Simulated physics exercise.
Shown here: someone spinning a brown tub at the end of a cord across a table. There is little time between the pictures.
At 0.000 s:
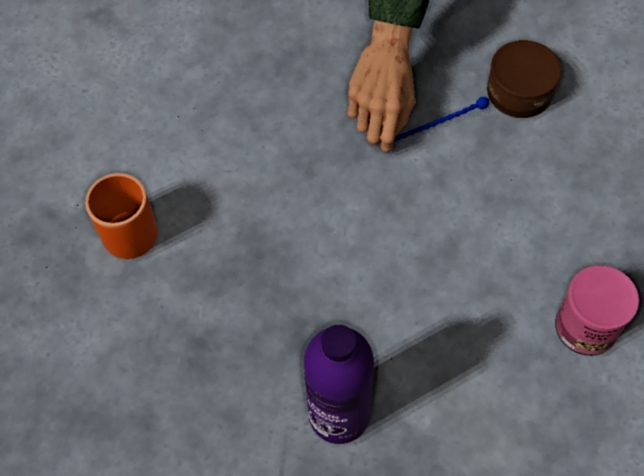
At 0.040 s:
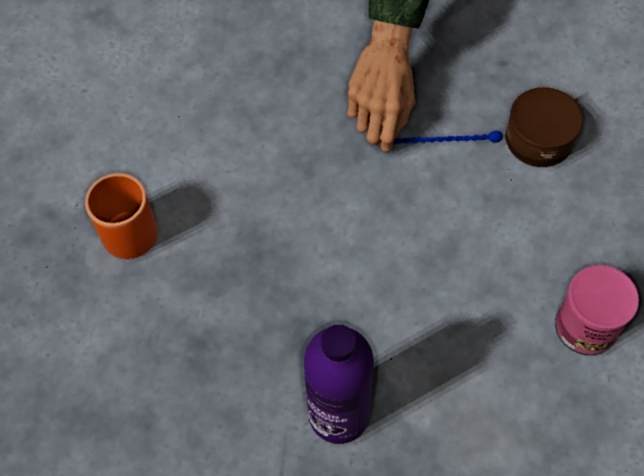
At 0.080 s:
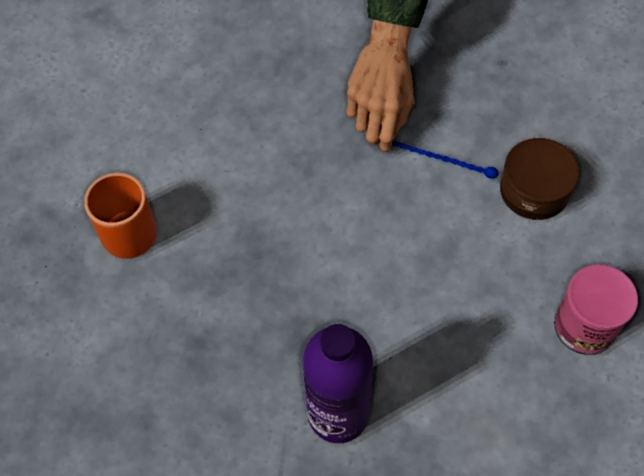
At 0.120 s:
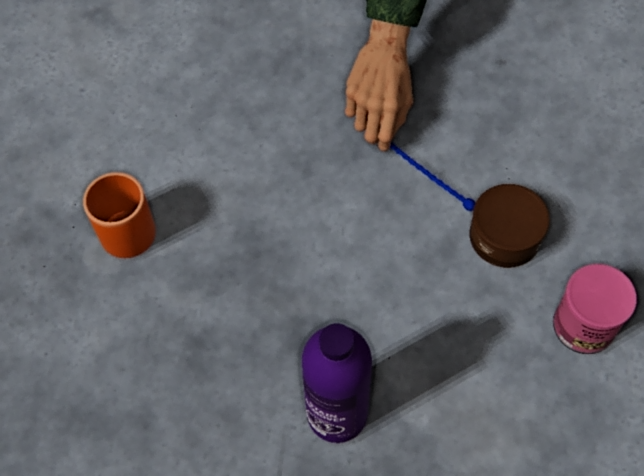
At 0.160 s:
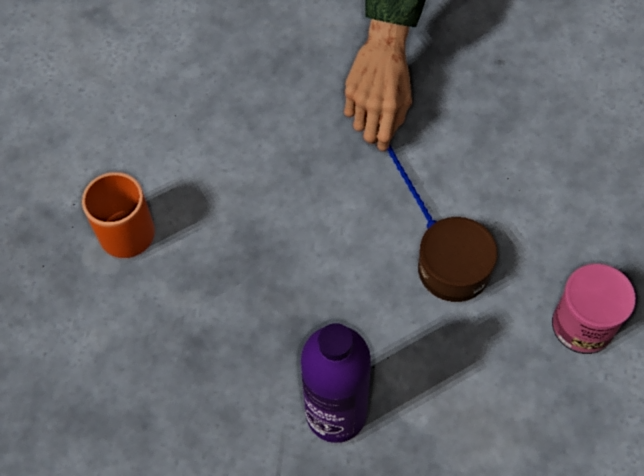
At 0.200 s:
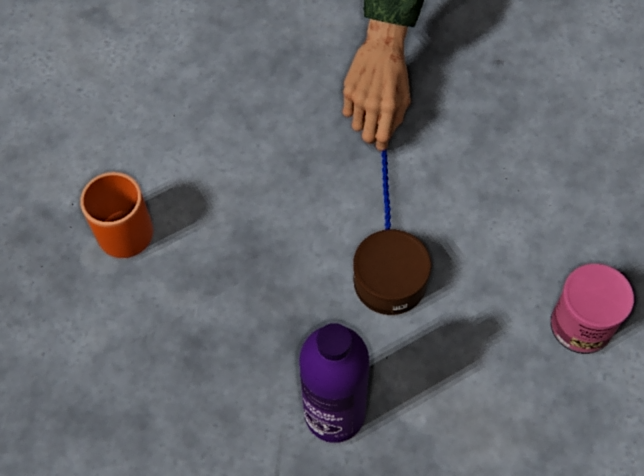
The clip shows a hand at the top of a grey surface swinging a brown tub clockwise on a blue cord, from the right down to below the hand, while an orange mug, purple bottle and pink tin stay in place.
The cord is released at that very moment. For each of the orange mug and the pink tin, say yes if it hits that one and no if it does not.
Orange mug: Yes; pink tin: No.
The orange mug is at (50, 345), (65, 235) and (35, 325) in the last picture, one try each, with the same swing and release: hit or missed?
At the first place it is avoided, at the second it gets knocked, and at the third it is avoided.
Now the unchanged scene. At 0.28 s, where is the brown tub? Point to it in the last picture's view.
At that moment it is at (263, 259).
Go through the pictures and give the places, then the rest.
The first frame shows brown tub (527, 68); orange mug (116, 199); pink tin (604, 296); purple bottle (339, 340).
The second frame shows brown tub (547, 117).
The third frame shows brown tub (542, 169).
The fourth frame shows brown tub (511, 217).
The fifth frame shows brown tub (459, 251).
The sixth frame shows brown tub (392, 264); orange mug (111, 198); pink tin (599, 294); purple bottle (334, 339); going round clockwise.
Around 0.28 s, tub near (263, 259).
Around 0.40 s, tub near (165, 256); orange mug pushed aside.
Finally, tub near (156, 260); orange mug pushed aside. The orange mug gets hit and the pink tin escapes it.
